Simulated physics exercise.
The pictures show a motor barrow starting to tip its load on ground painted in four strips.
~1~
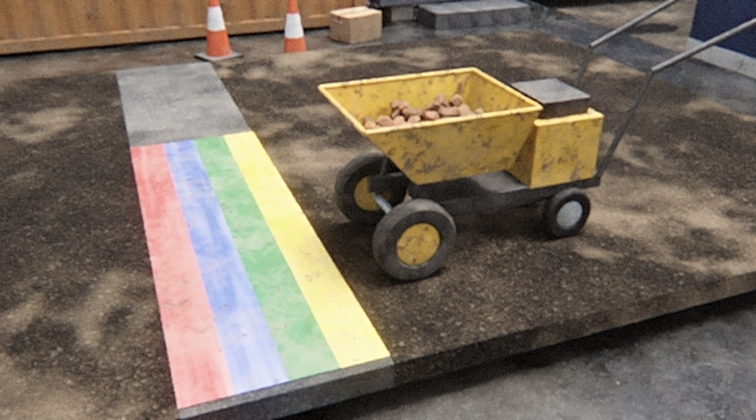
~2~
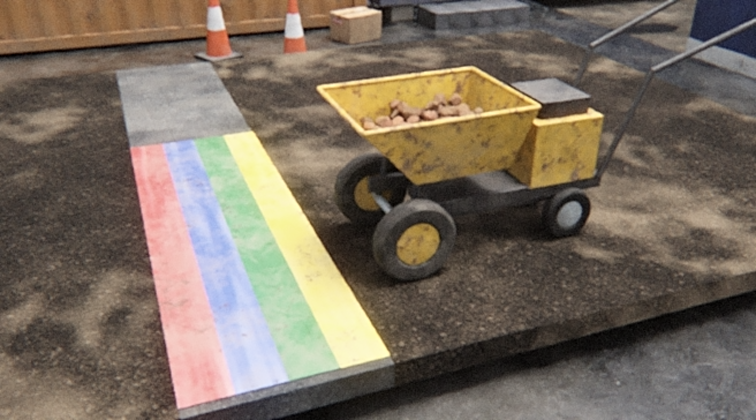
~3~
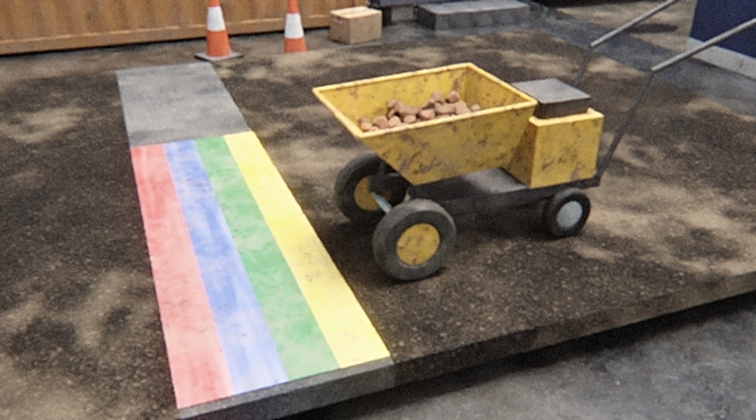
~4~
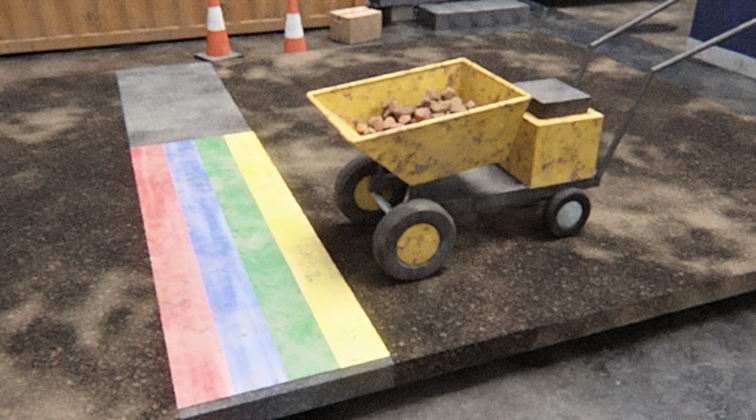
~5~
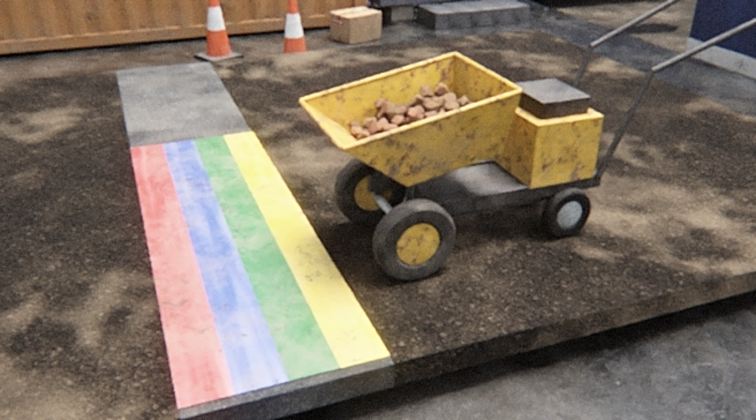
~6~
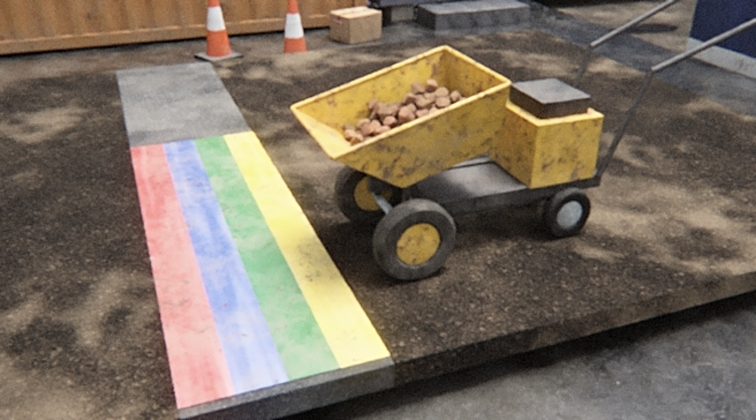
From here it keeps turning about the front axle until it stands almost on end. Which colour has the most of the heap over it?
The heap favours the blue strip.
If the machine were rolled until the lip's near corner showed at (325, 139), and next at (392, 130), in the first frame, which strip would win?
In turn: Red; the strip in green.
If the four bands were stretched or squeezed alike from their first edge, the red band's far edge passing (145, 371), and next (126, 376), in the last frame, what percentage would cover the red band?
In turn 10 and 10 in a hundred.
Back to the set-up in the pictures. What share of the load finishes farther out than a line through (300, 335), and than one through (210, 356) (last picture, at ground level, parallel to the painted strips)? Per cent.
First some 80, then 20 per cent.
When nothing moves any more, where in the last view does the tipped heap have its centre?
Roughly at (225, 275).
Soon, skip tipped steeply; all in the skip.
A while on, skip tipped steeply; most in the skip; a stray few over the green strip; a small part over the blue strip.
Towards the end, skip tipped right over; about a quarter in the skip; about a quarter over the green strip; about a third over the blue strip; a small part over the red strip; a small part off the paint.
Finally, skip tipped right over; about a quarter in the skip; none over the yellow strip; about a quarter over the green strip; about a third over the blue strip; a small part over the red strip; a small part off the paint.
